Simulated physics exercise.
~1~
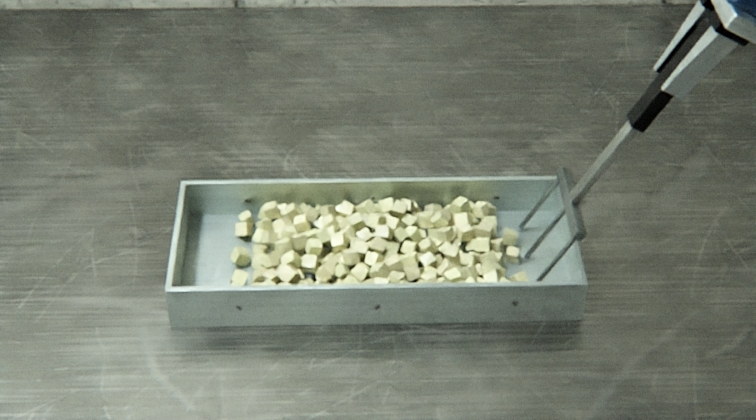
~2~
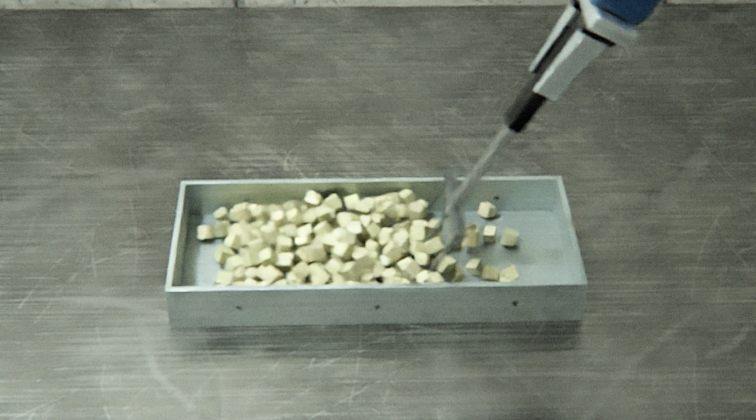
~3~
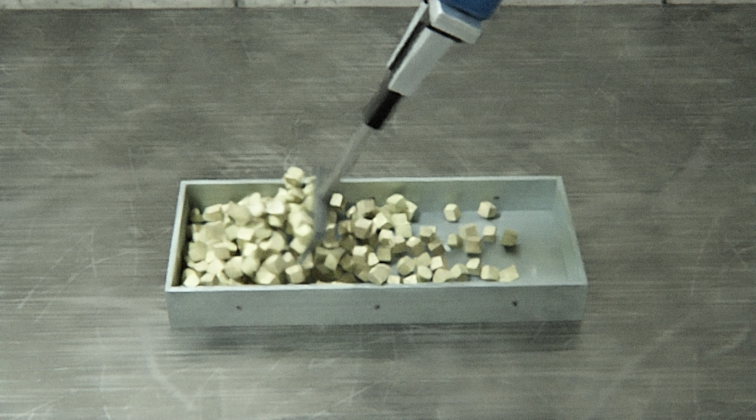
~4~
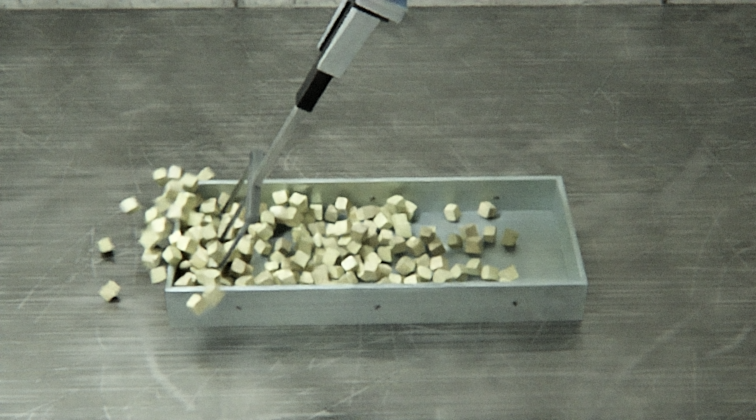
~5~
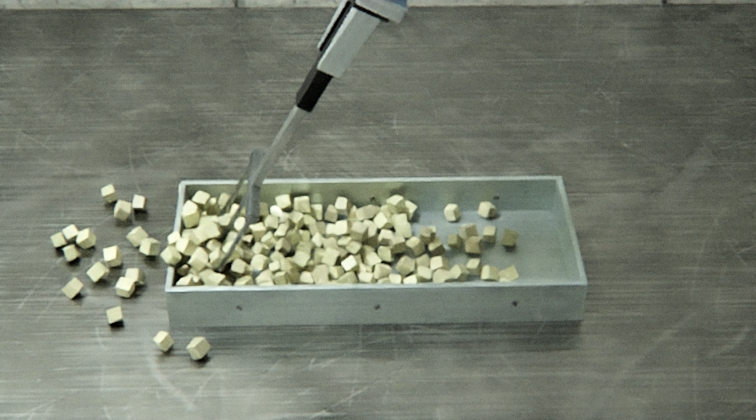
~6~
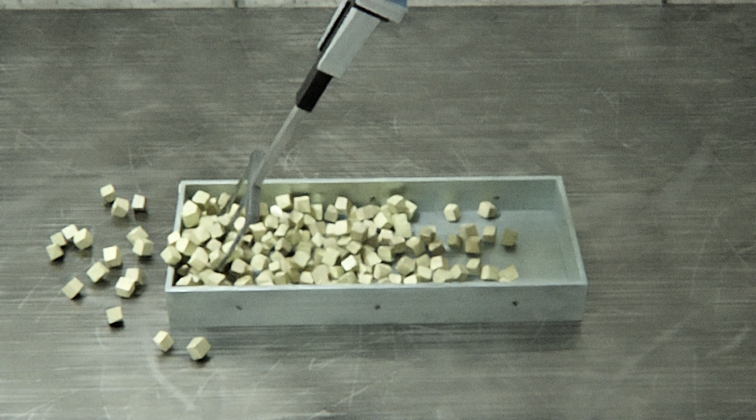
Robotic arm with a fork sweeping pale vegetable dice leftward through a metal tray, spilling some over the end onto the tabletop.
